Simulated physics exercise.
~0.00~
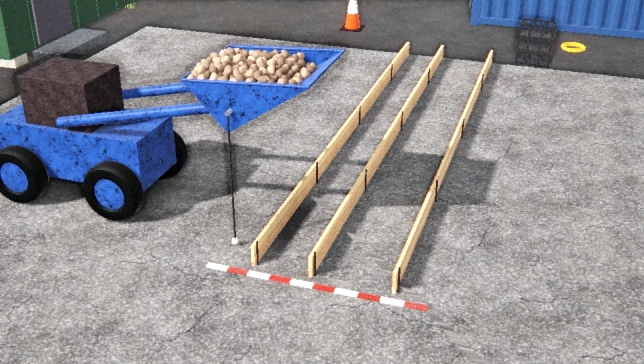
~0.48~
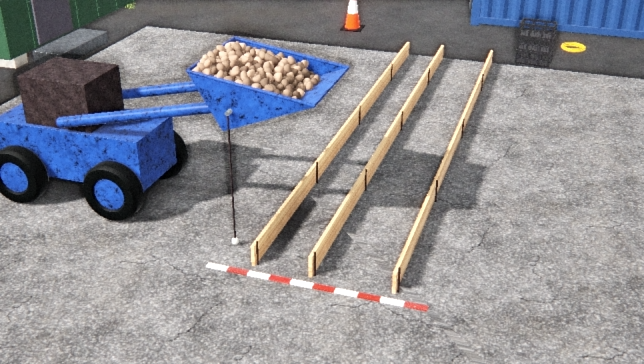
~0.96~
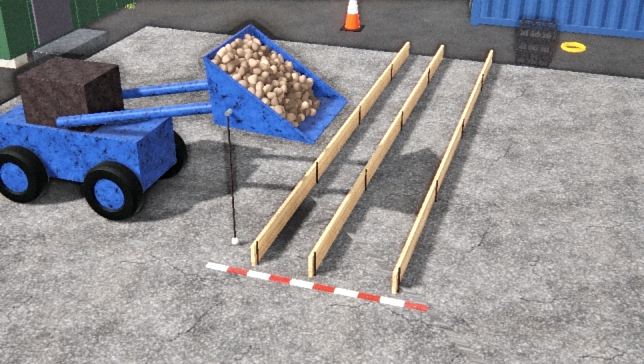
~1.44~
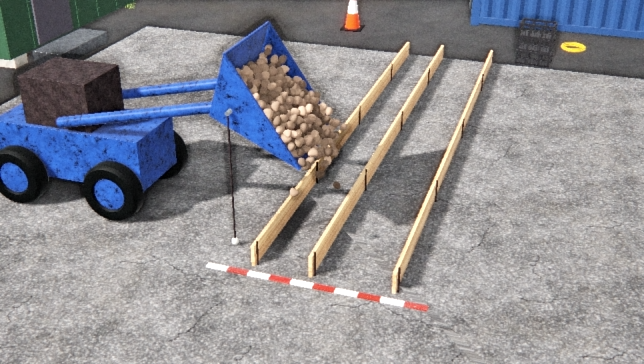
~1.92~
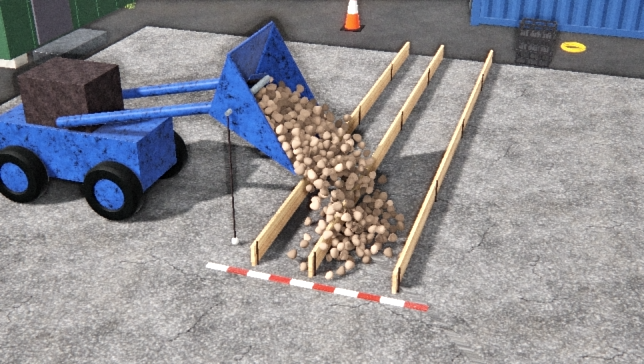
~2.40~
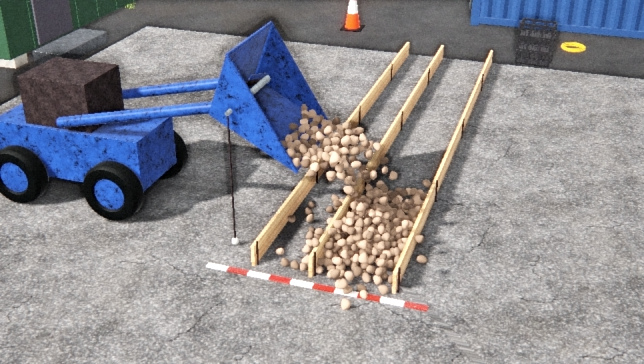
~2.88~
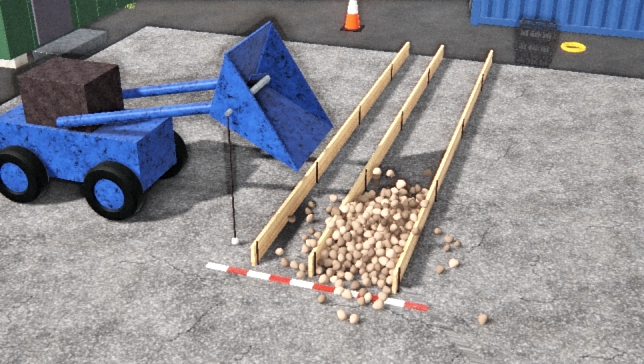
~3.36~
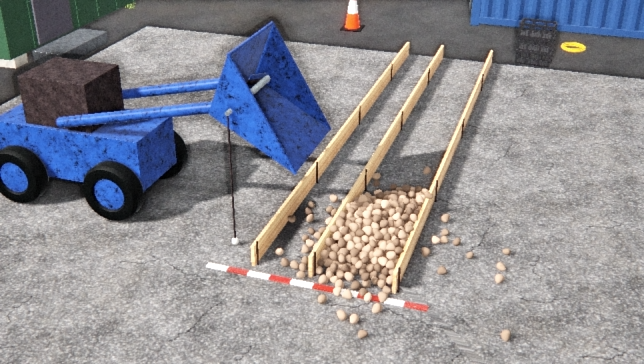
In a paved yard, a blue loader tips round stones mostly between the farther two boards.
